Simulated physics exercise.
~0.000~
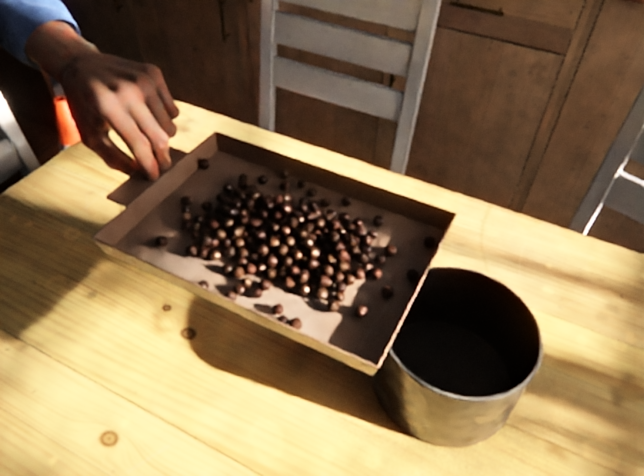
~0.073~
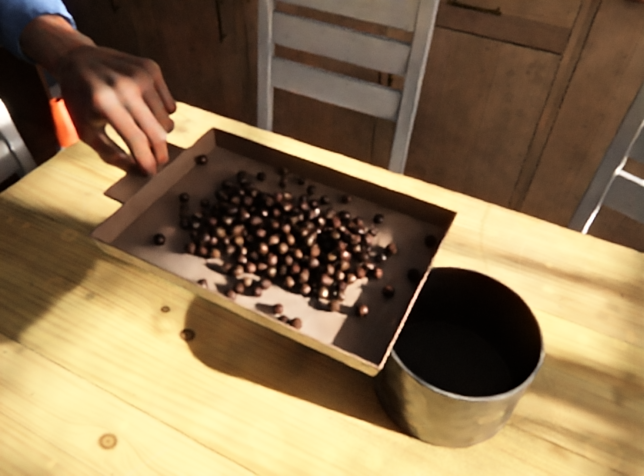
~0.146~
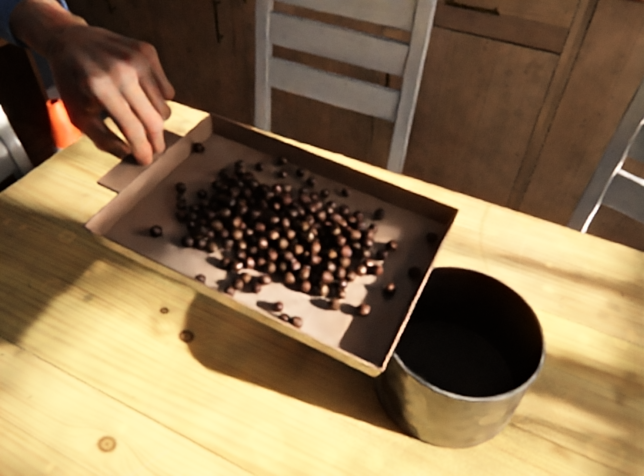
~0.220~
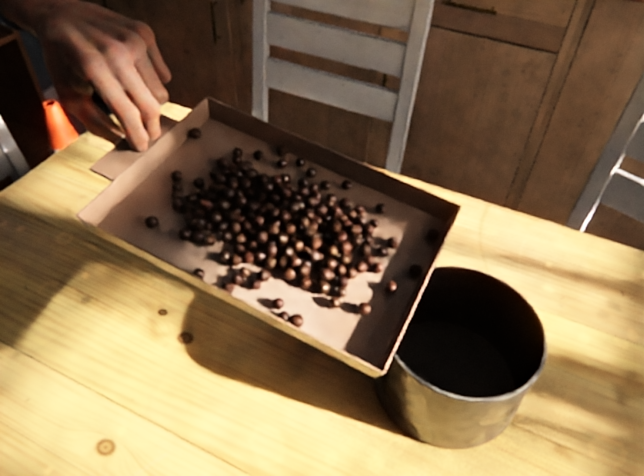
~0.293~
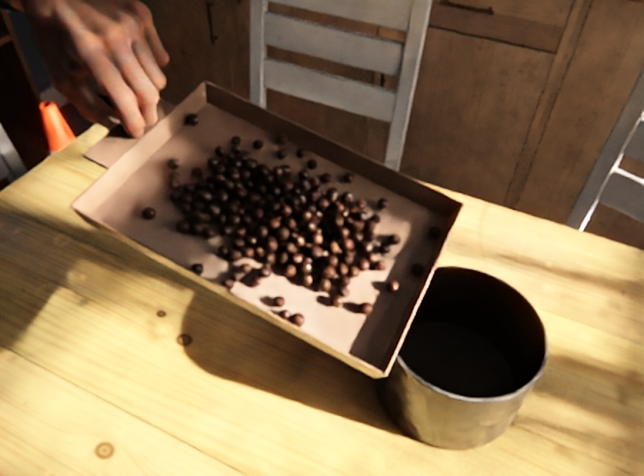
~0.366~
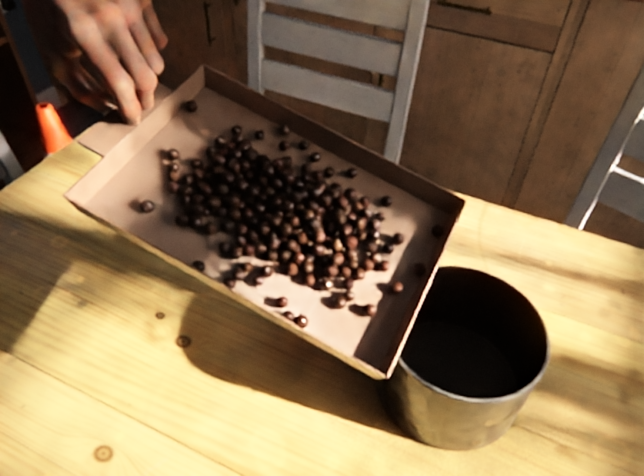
The video shows a shallow brown tray of dark chocolate balls above a wooden table beside a metal pot, as a hand at the far left lifts that end, steadily tilting the tray down toward the front right.
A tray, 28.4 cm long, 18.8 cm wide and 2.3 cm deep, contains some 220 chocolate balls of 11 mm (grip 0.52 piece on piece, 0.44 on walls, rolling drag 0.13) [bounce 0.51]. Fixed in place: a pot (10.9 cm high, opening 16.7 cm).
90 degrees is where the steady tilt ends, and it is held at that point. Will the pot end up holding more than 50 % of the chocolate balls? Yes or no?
No.
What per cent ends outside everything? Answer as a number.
Around 95 in a hundred end up there.
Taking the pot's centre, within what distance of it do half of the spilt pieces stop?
About 20 centimetres.
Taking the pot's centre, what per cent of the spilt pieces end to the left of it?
Roughly 40 per cent.
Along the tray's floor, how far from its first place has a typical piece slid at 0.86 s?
I'd say close to 7 cm.
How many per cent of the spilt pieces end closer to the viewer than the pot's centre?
I'd estimate close to 100 in a hundred.
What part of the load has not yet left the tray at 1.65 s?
About 90 per cent of the load is still held by the tray.
After 0.86 s, tilt 41 degrees; tray 100 %; middle of all pieces on or above the table near (348, 253).
Then, at 1.27 s, tilt 63 degrees; tray 95 %; middle of all pieces on or above the table near (375, 273).
After 1.65 s, tilt 82 degrees; outside 5 %, tray 90 %; middle of all pieces on or above the table near (397, 292).
After 2.01 s, tilt 90 degrees; outside 30 %, tray 20 %, in the air 50 %; middle of all pieces on or above the table near (421, 437).
In the end, at 3.2 s, outside 95 %, pot 5 %.
